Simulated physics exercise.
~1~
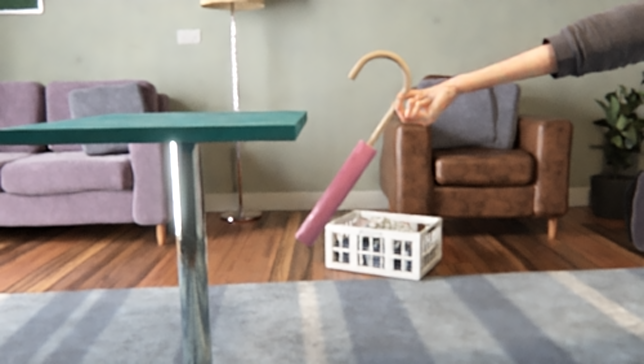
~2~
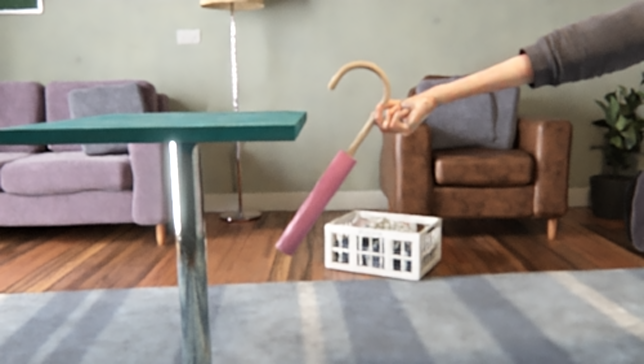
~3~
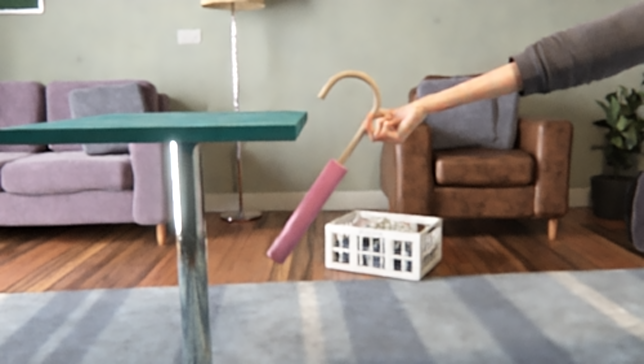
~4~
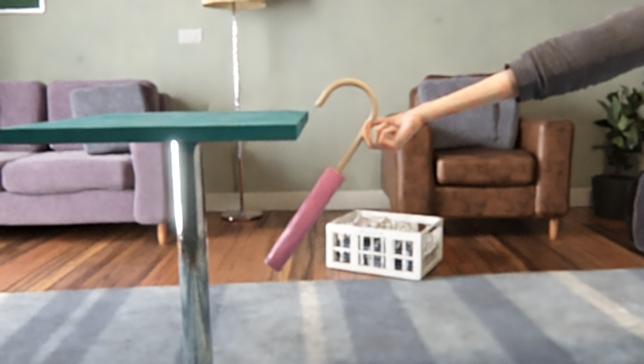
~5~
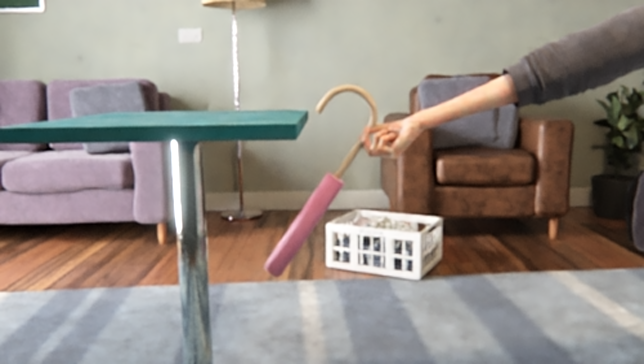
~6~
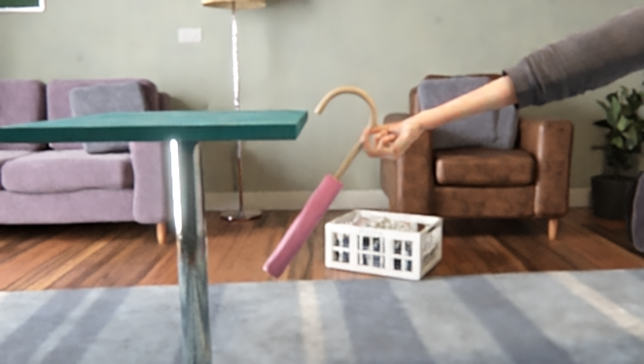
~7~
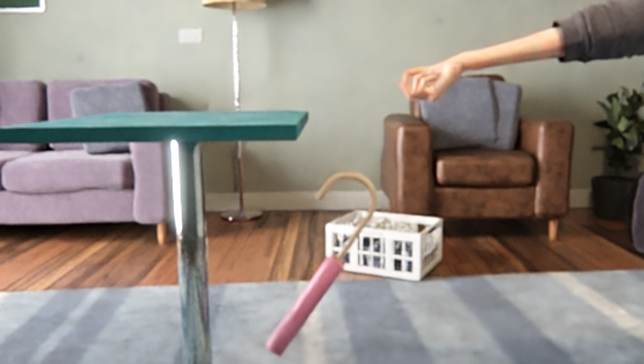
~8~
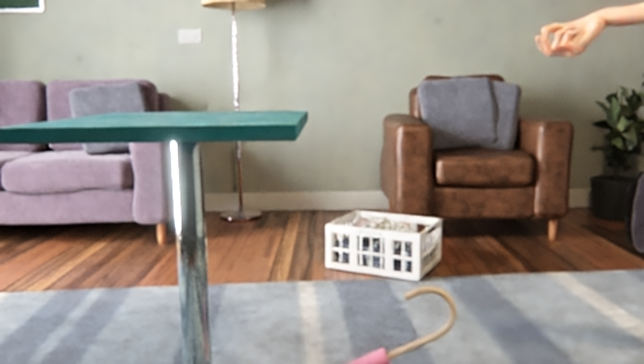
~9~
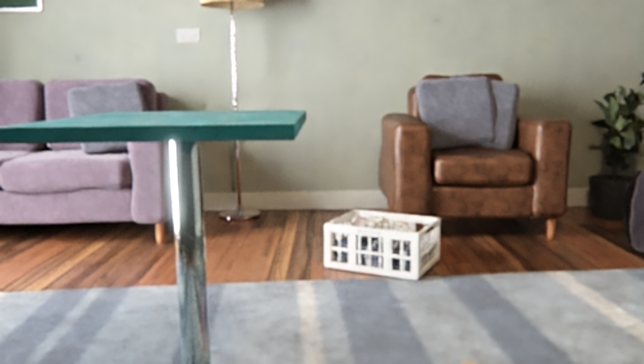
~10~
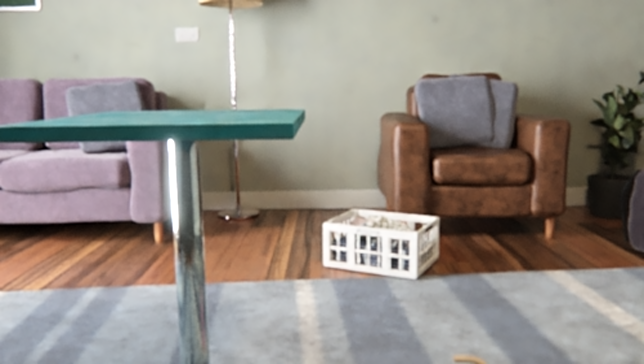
Pink umbrella with a hooked handle moving left in a hand beside a green table, then being released and falling to the floor.
